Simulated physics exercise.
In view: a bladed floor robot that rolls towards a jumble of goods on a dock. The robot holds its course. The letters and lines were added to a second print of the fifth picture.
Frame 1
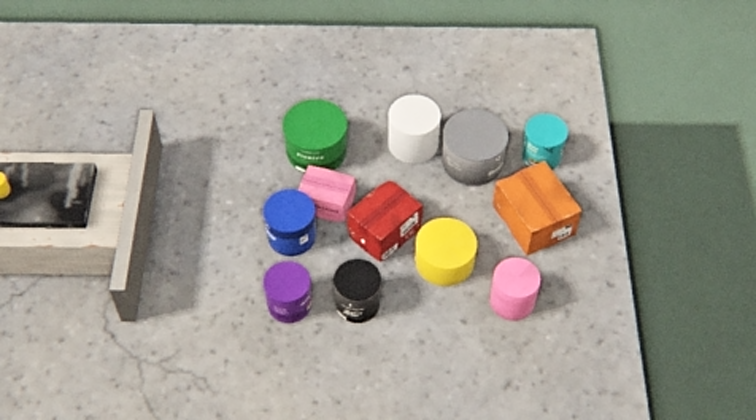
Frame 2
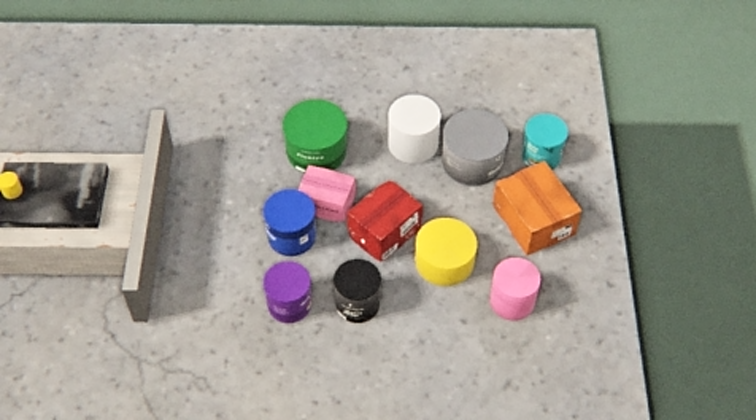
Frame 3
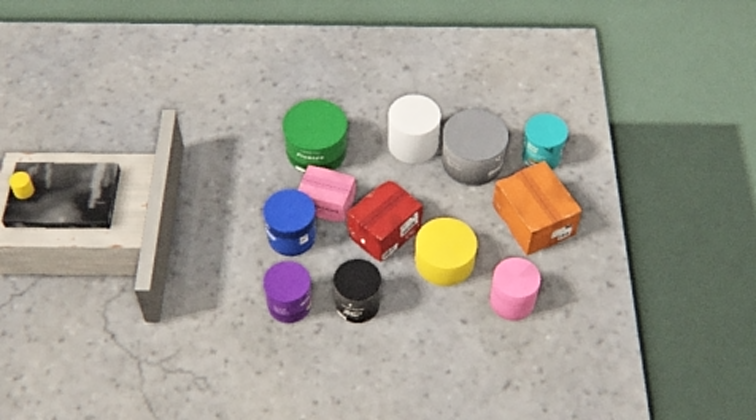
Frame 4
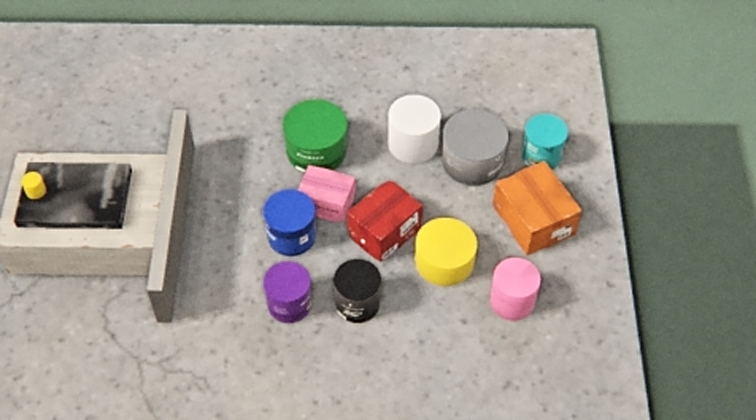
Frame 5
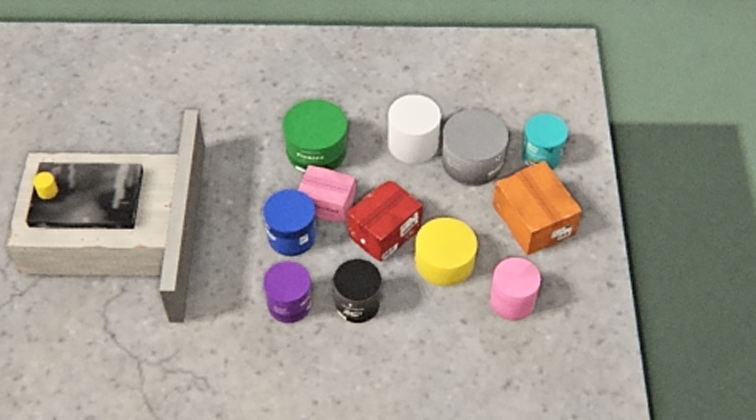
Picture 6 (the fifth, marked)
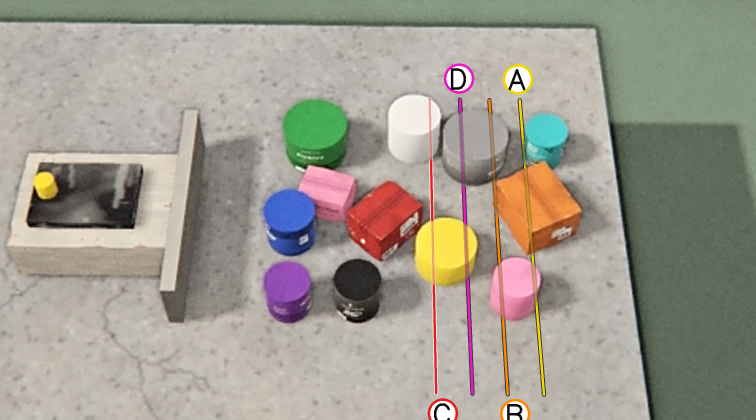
The clip opens on a speckled grey surface where a bladed floor robot, topped with a dark panel and a small yellow knob, sits left of a cluster of colourful pails, canisters and parcels. The robot rolls slowly and steadily rightward, narrowing the gap, while the goods all remain still and untouched.
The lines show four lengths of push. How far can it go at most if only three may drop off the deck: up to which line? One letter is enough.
The farthest such stop is A.
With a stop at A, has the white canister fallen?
No.
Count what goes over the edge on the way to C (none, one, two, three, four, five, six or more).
The count is none.
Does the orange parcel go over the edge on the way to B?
Yes.
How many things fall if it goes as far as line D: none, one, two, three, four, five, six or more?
The count is none.
On the marked copy, A at (531, 234); B at (498, 234); C at (433, 233); D at (466, 234).
With A. Early on, robot (220, 195); purple pail (334, 294); black pail (381, 292).
Further on, robot (346, 197); turquoise pail (577, 141); orange parcel (572, 203).
At the end, robot (445, 198); turquoise pail over the edge; grey pail over the edge; three fallen.
As for the rest, B is within the limit but short; C is within the limit but short; D is within the limit but short.
